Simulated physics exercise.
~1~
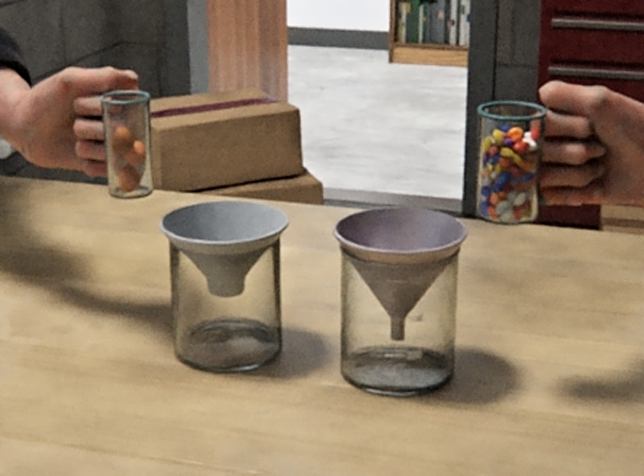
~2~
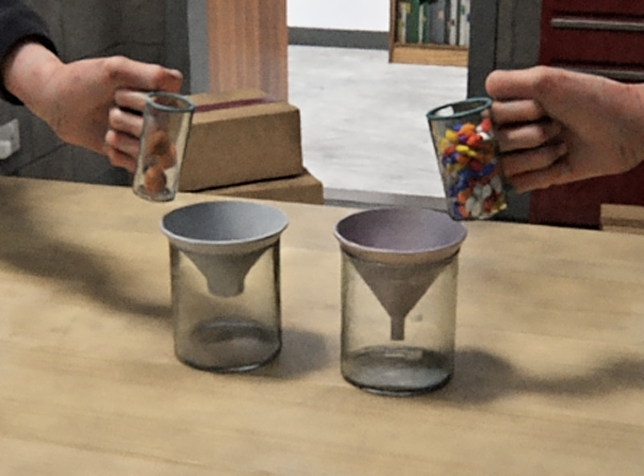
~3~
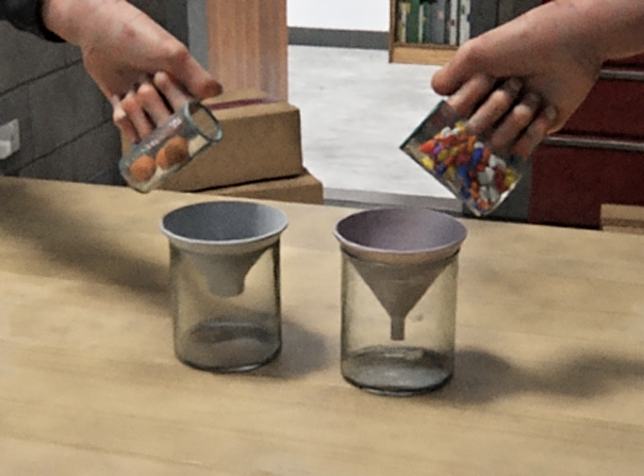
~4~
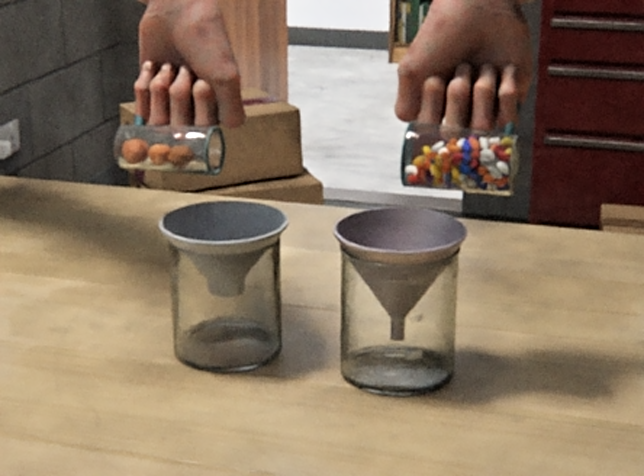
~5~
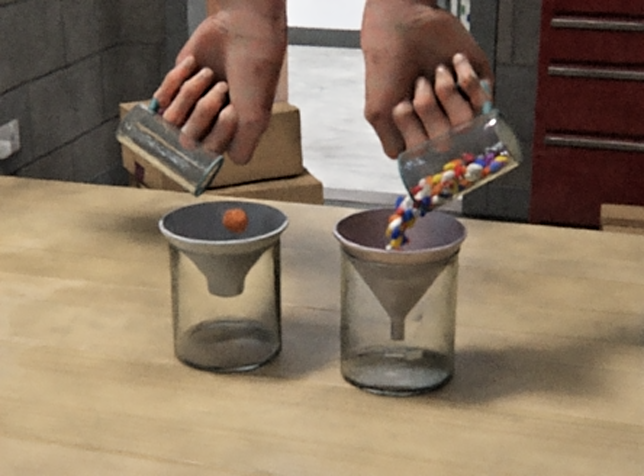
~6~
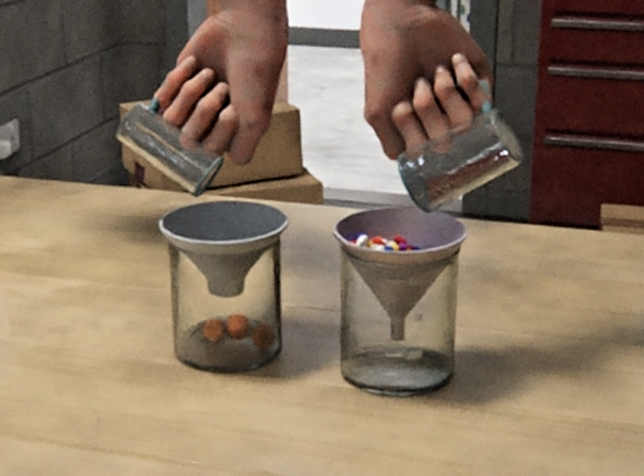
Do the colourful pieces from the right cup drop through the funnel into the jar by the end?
No, they stay blocked in the right funnel and none reach the jar, while the balls on the left pass through into theirs.
